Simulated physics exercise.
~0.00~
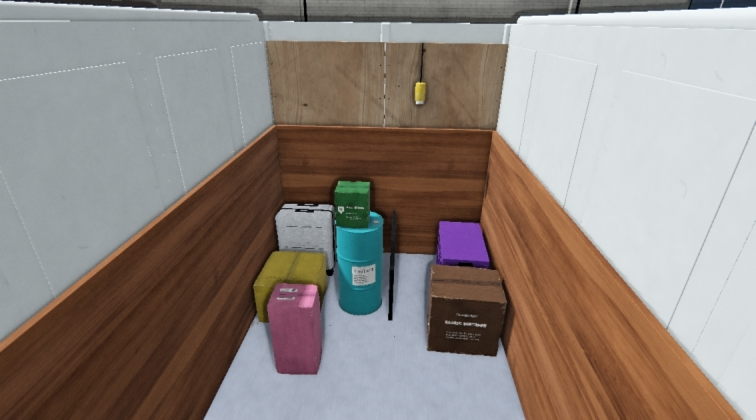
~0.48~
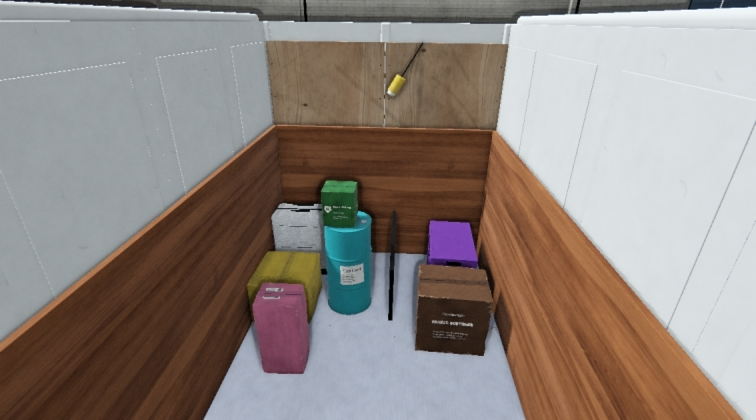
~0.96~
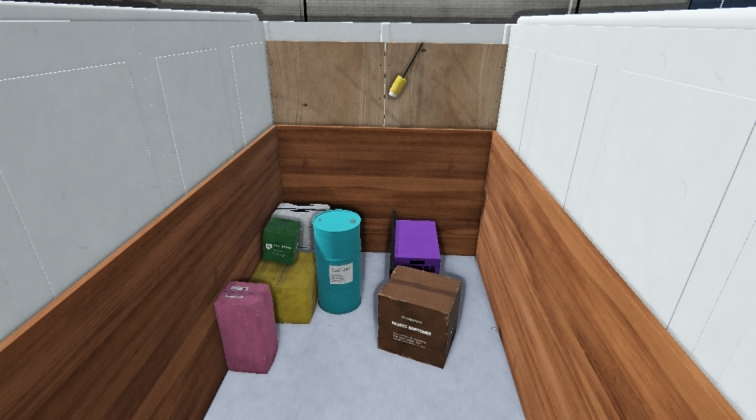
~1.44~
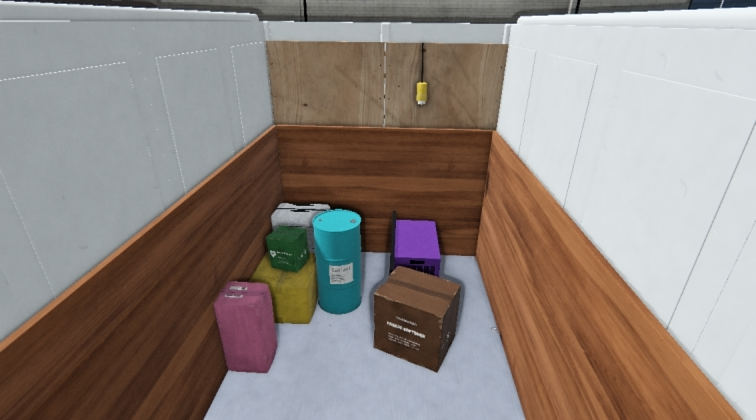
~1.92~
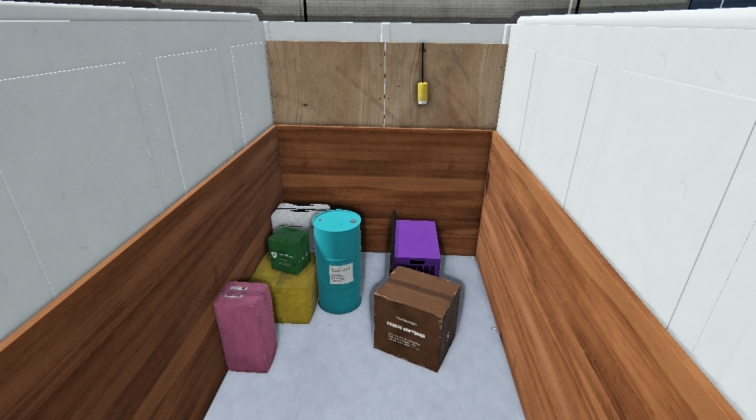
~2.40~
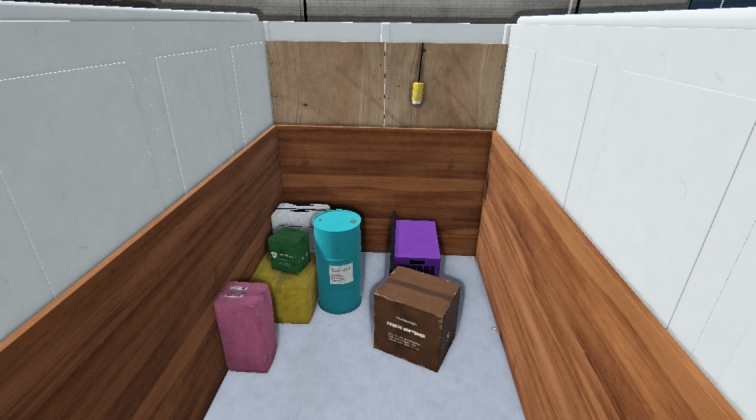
Green box dropping from behind the turquoise drum onto the yellow box as cargo slides left in a van, then everything settling upright.
